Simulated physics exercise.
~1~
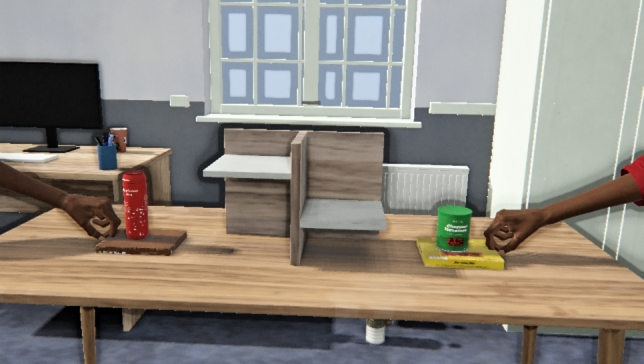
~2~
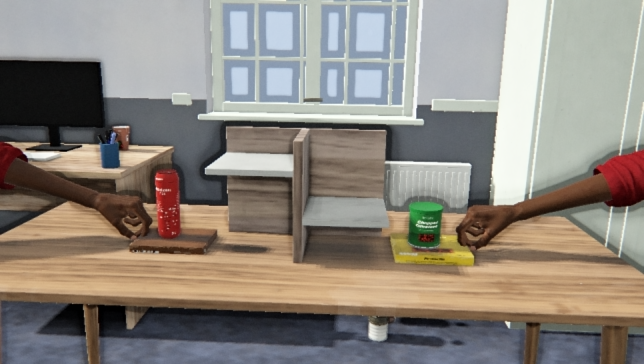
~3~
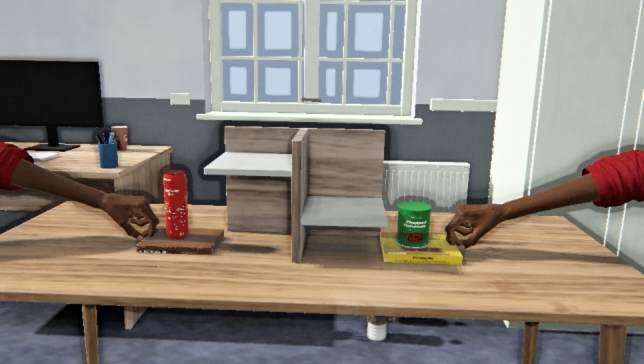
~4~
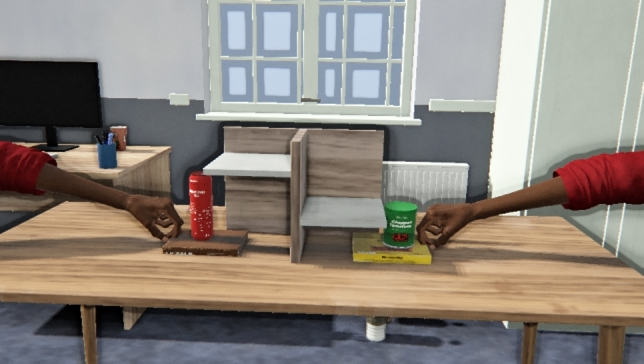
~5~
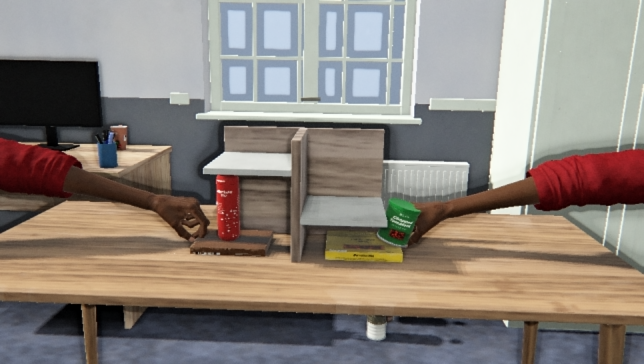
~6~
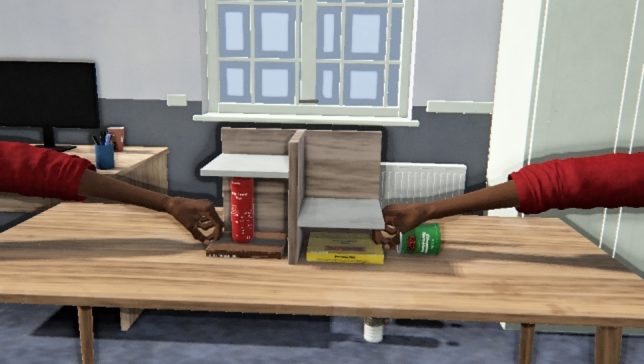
A wooden rack with a pale grey shelf on each side of its upright panel stands on a wooden table, seen from the front in a room with a window, radiator and monitor behind. At the left, a hand pushes a brown box carrying an upright red can; at the right, another pushes a yellow packet carrying a green pot. Both loads slide slowly inward. The red can passes beneath the higher left shelf, still standing. The green pot meets the lower right shelf, tilts outward and topples onto its side as the packet continues underneath.
